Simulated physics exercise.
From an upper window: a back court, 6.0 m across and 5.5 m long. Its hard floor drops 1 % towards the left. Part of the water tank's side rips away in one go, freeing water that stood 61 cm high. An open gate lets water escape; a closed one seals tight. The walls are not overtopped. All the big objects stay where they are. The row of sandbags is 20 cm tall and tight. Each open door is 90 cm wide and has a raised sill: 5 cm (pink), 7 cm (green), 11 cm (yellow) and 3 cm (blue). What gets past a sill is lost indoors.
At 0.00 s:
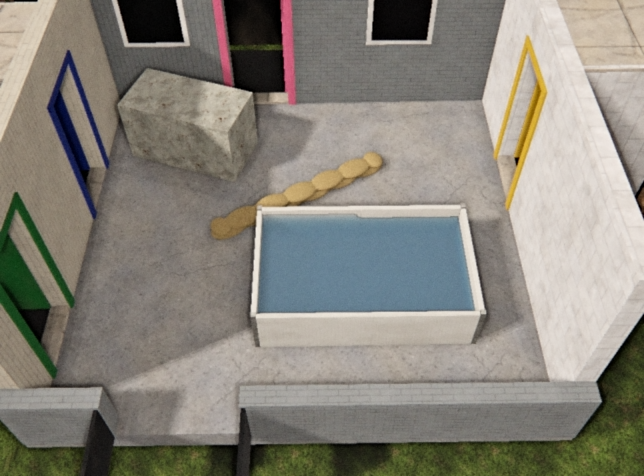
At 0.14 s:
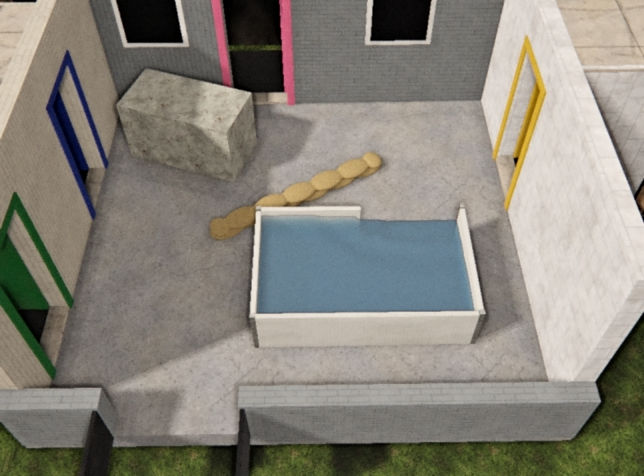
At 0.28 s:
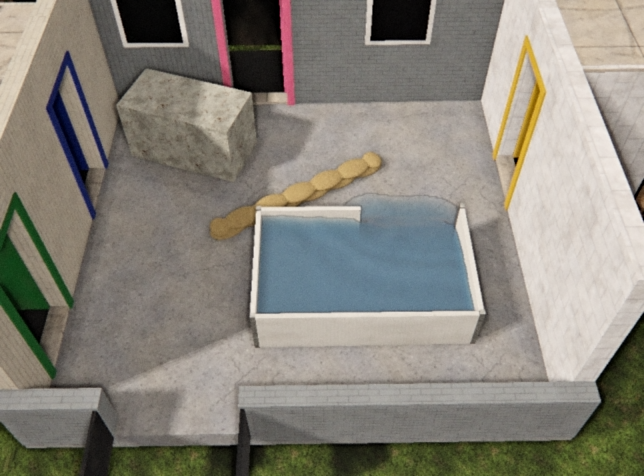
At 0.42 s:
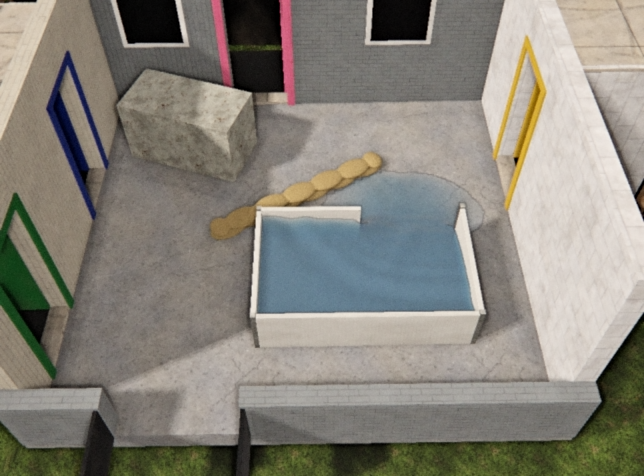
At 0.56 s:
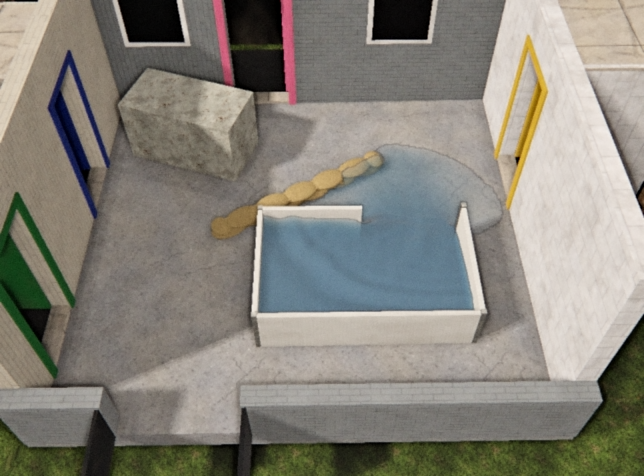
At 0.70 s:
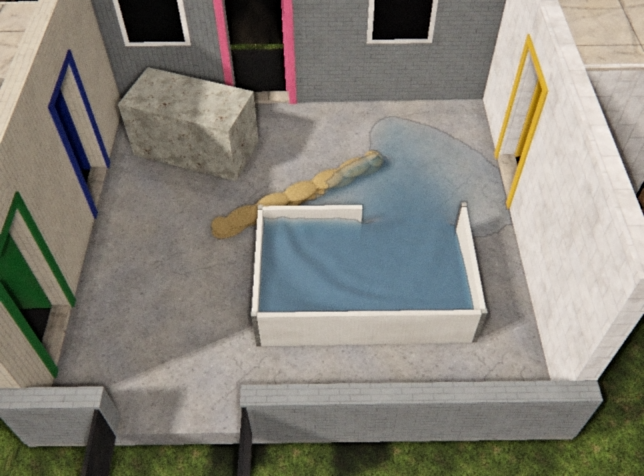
The video shows a walled back court where part of a white water tank's far side gives way, and water pours through the gap, spreading across the grey floor beyond and around the right end of a row of sandbags.
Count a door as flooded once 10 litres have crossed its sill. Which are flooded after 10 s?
Door by door: At the pink door it exceeds the limit; at the green door it keeps below the limit; at the yellow door it exceeds the limit; at the blue door it exceeds the limit.
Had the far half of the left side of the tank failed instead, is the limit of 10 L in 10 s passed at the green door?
Then: Green over.
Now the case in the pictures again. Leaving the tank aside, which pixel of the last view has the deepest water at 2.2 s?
At about (463, 133).
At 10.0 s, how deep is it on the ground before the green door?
About 8.0 cm.
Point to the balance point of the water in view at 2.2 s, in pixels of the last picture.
Near (387, 219).
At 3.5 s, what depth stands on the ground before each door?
In cm: Pink 7, green 0, yellow 20, blue 0.
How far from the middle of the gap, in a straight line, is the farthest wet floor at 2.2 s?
Some 3.8 m out.
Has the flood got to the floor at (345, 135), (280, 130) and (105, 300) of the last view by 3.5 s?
In that order: Wet, flooded, still dry.
After 1.4 s water covers 25 % of the floor and is deepest (37 cm) near (435, 103); pink door not reached, green door not reached, yellow door 14 cm at the sill, 0 L in, blue door not reached.
After 2.2 s water covers 35 % of the floor and is deepest (42 cm) near (463, 133); pink door 4 cm at the sill, 0 L in, green door not reached, yellow door 17 cm at the sill, 15 L in, blue door not reached.
After 3.5 s water covers 45 % of the floor and is deepest (29 cm) near (423, 166); pink door 7 cm at the sill, 0 L in, green door not reached, yellow door 20 cm at the sill, 44 L in, blue door not reached.
After 6.0 s water covers 75 % of the floor and is deepest (26 cm) near (123, 109); pink door 7 cm at the sill, 8 L in, green door 7 cm at the sill, 0 L in, yellow door 15 cm at the sill, 93 L in, blue door 7 cm at the sill, 5 L in.
After 10.0 s water covers 95 % of the floor and is deepest (15 cm) near (123, 109); pink door 12 cm at the sill, 93 L in, green door 8 cm at the sill, 3 L in, yellow door 8 cm at the sill, 101 L in, blue door 5 cm at the sill, 33 L in.
